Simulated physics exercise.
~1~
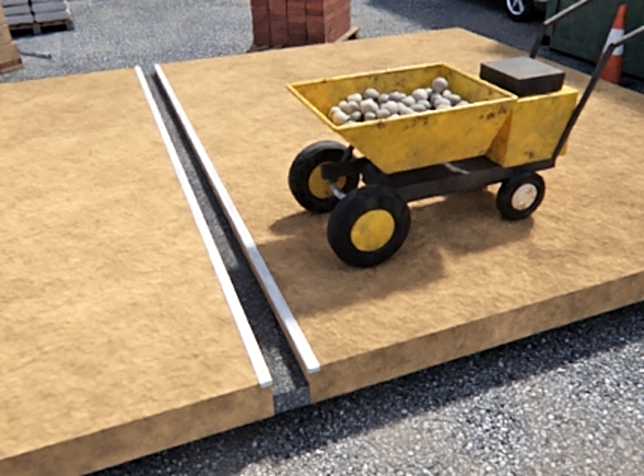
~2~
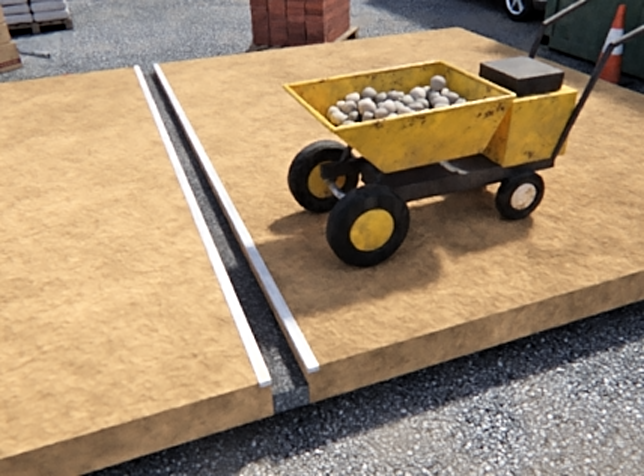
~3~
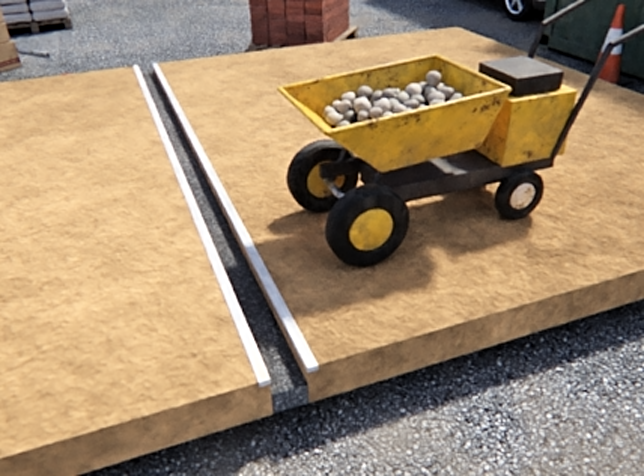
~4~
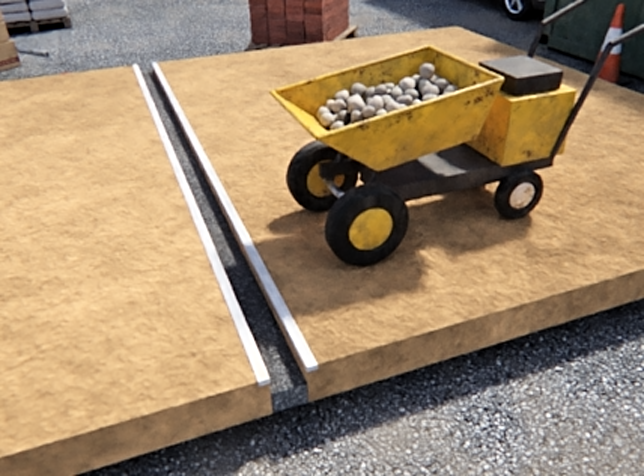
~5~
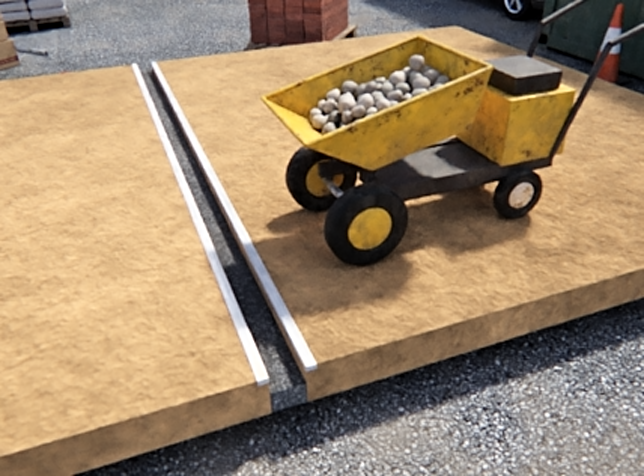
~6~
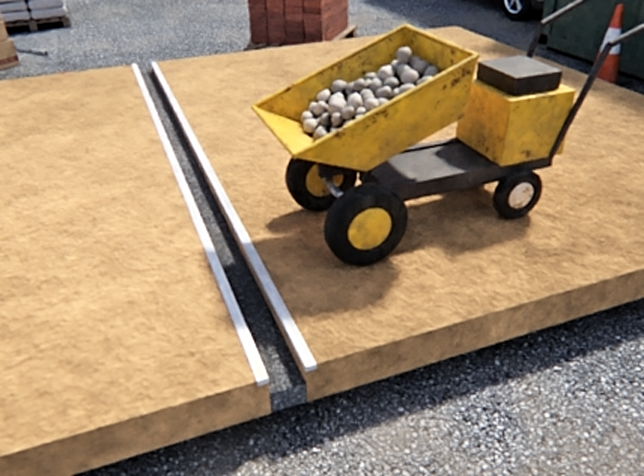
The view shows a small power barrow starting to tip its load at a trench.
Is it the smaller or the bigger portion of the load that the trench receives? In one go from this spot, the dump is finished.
The load will chiefly settle outside the trench.
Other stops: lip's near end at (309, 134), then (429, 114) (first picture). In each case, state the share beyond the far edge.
I'd put it at around 90 percent the first time and 0 percent the second.
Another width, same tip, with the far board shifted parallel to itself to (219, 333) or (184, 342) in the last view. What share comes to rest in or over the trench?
For the first it's 60 per cent, for the second 90 per cent.
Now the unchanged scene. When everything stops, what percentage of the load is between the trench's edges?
I'd put that share near 30 per cent.
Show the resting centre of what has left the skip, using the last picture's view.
About pixel (195, 257).
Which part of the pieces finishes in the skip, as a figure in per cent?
0 in a hundred, roughly.
Soon after the last picture, skip tipped steeply; all in the skip.
A little later, skip tipped right over; about two thirds in the skip; a small part in or heaped over the trench; about a quarter beyond it; a stray few falling.
Later still, skip tipped right over; a stray few in the skip; about a third in or heaped over the trench; about two thirds beyond it.
At rest, skip tipped right over; a stray few in the skip; about a third in or heaped over the trench; about two thirds beyond it.
